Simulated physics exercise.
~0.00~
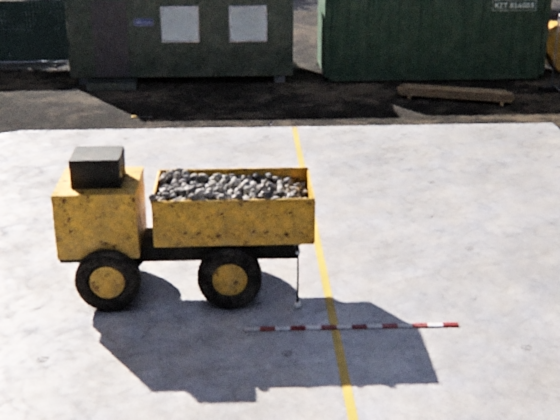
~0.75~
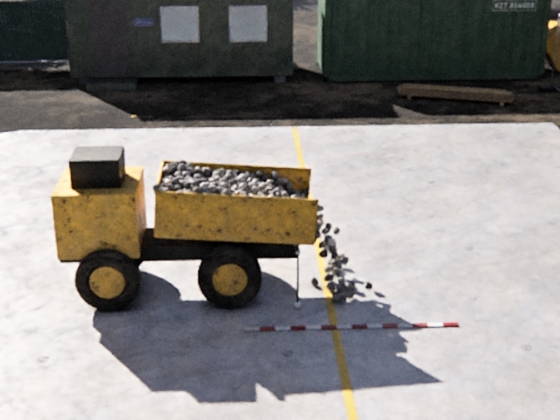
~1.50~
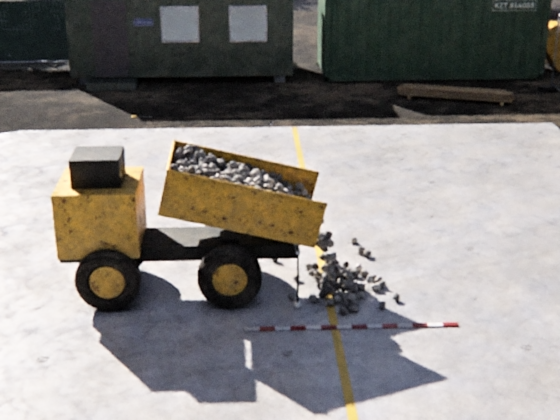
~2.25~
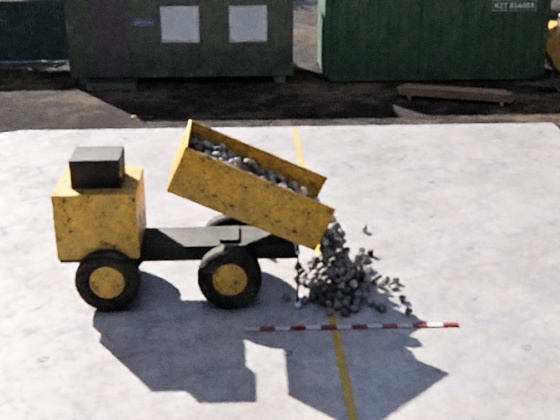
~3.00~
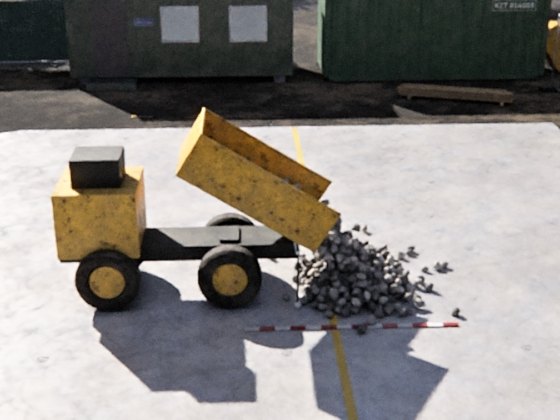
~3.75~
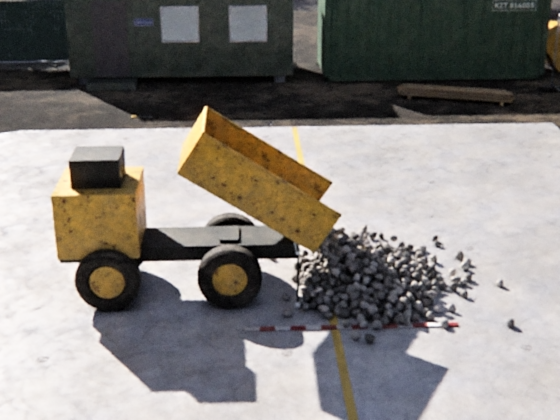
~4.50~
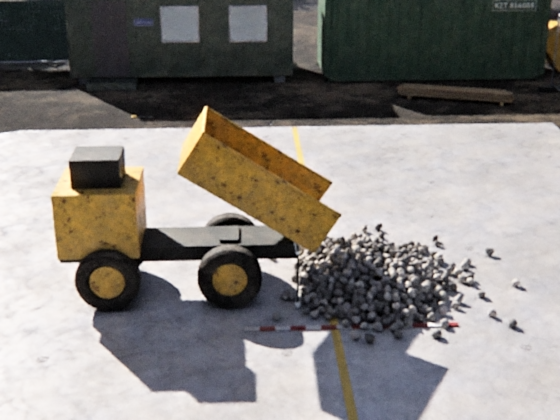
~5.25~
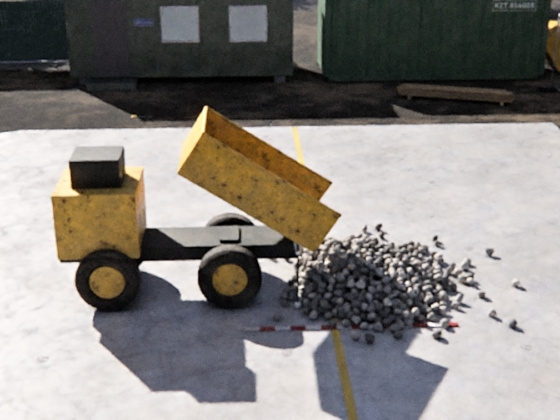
Yellow tipper truck raising its body and pouring grey stones into a spreading heap, mostly right of a yellow ground line.
